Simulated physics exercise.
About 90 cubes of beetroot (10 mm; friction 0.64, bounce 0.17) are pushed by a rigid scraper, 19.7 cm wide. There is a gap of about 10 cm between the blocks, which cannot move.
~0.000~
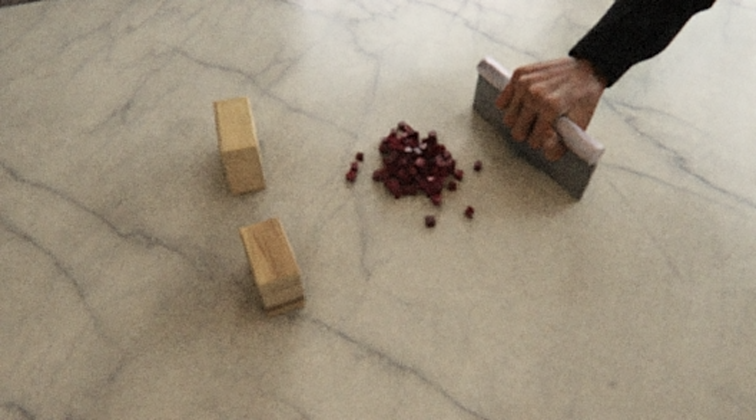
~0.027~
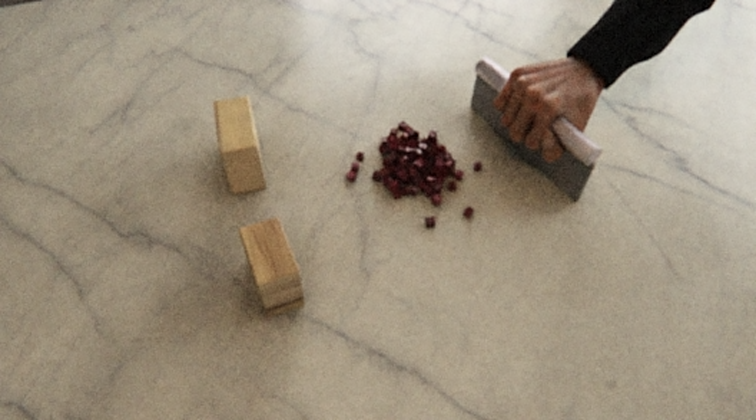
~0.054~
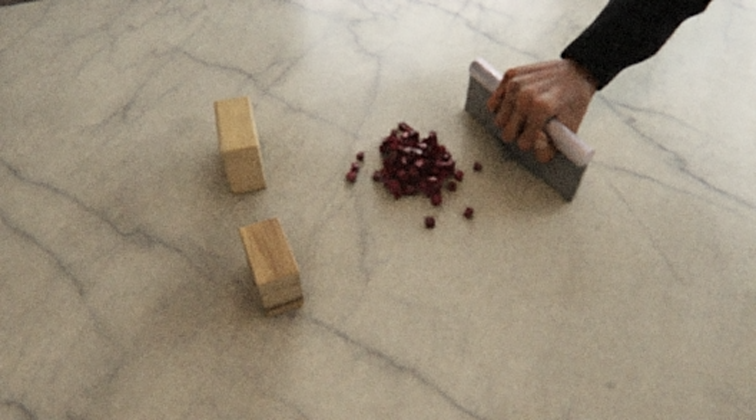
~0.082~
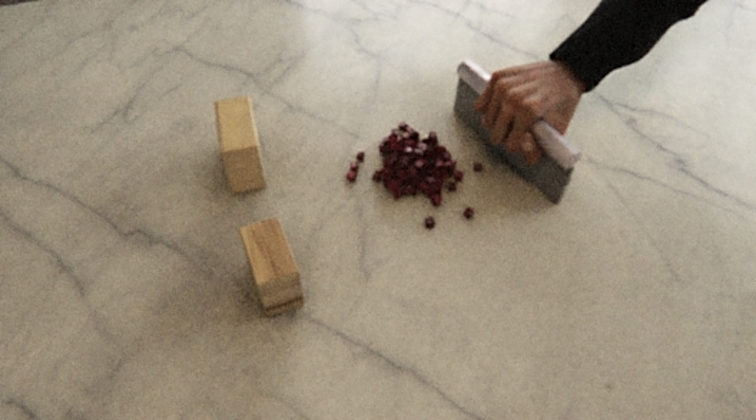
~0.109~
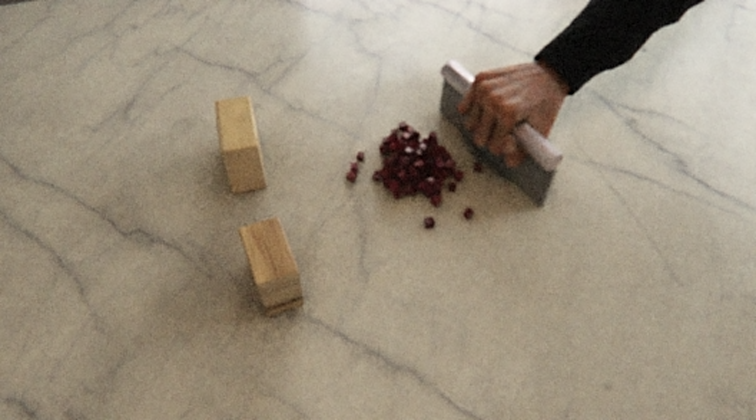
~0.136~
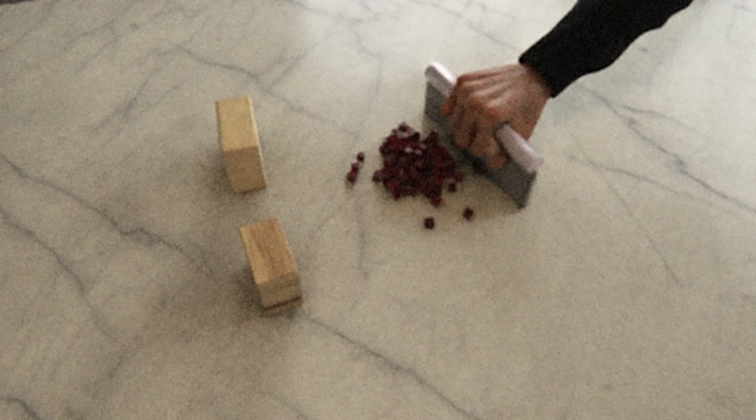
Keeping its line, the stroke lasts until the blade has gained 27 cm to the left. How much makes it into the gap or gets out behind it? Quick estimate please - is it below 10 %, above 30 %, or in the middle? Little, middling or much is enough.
My estimate is middling, in the middle.
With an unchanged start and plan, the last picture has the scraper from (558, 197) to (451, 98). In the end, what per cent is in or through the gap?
Once it settles, the gap takes 20 per cent.
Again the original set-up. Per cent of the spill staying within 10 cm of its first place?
I'd put it at close to 5 percent.
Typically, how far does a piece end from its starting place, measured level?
Some 16 cm.
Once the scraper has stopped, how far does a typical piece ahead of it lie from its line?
It's around 4 cm.
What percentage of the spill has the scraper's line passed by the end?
I'd estimate close to 0 per cent.
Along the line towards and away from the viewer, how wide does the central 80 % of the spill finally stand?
I'd reckon some 16 centimetres.
Then, at 0.31 s, scraper 21 cm from its start, spill 14 cm wide; held up before the blocks 100 %.
After 0.49 s, scraper 27 cm from its start, spill 18 cm wide; in or through the gap 10 %, held up before the blocks 90 %.
Then, at 0.64 s, scraper 27 cm from its start, spill 19 cm wide; in or through the gap 20 %, held up before the blocks 80 %.
In the end, at 1.4 s, in or through the gap 20 %, round the near block 0 %, round the far block 0 %, held up before the blocks 80 %.
